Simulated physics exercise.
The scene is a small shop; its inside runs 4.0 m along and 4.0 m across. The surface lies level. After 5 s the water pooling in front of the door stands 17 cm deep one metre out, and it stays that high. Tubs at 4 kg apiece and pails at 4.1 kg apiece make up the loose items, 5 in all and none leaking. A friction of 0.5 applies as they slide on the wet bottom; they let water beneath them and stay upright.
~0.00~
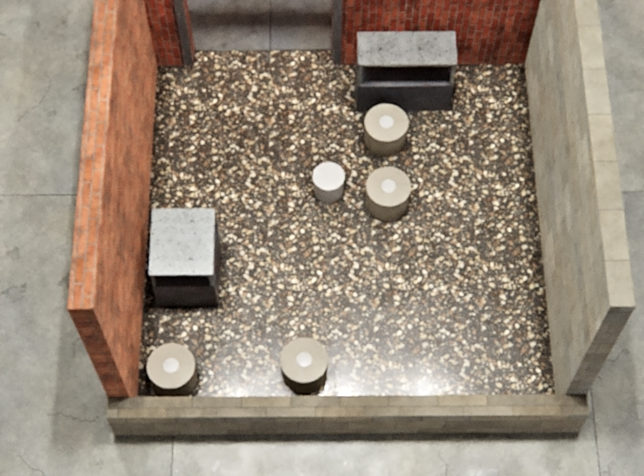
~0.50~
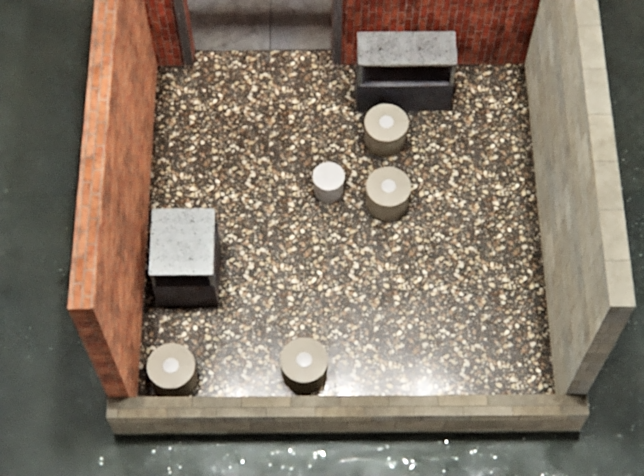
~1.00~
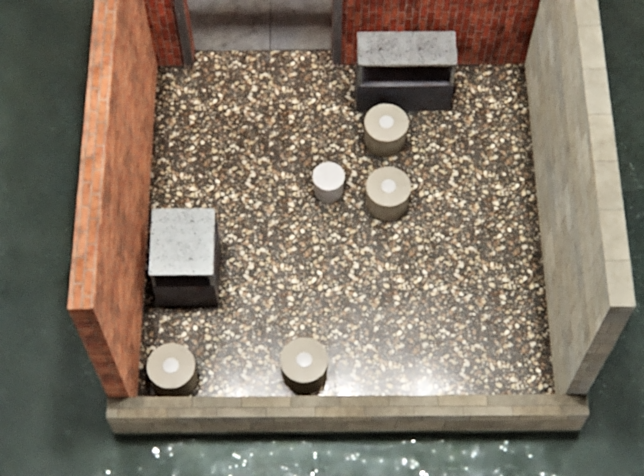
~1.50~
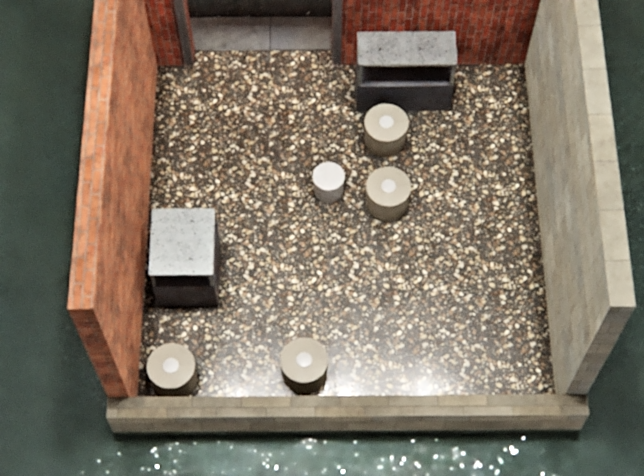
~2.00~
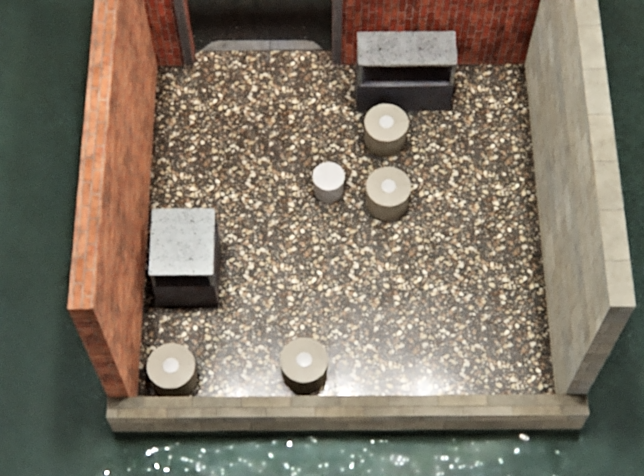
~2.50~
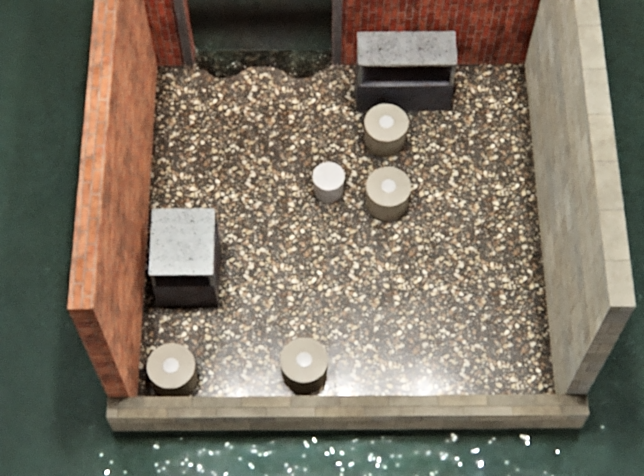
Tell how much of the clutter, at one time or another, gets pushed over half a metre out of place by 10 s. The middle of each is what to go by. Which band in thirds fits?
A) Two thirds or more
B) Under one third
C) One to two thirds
Two thirds or more (A).
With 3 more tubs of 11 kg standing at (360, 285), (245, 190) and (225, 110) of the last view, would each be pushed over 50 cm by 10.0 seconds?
Respectively, higher, higher and higher.
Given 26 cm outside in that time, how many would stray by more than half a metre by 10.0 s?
It would come to 4 of them.
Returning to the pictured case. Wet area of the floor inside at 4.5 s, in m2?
Near 4.0 m2 in all.
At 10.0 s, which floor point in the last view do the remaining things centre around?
(421, 289).
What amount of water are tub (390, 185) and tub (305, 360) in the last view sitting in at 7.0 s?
Some 2 cm at the first, some 4 cm at the second.
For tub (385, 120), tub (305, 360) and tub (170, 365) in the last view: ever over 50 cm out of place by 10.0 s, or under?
So that's inside it for the first, beyond it for the second and beyond it for the last.
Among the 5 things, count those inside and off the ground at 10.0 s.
Count: 4.
After 3.5 s 0 of 5 are over 50 cm from their spots; 0 afloat.
After 4.5 s 0 of 5 are over 50 cm from their spots; 0 afloat.
After 7.0 s 2 of 5 are over 50 cm from their spots; 2 afloat.
After 10.0 s 4 of 5 are over 50 cm from their spots, and 4 have been at some point; 4 afloat.
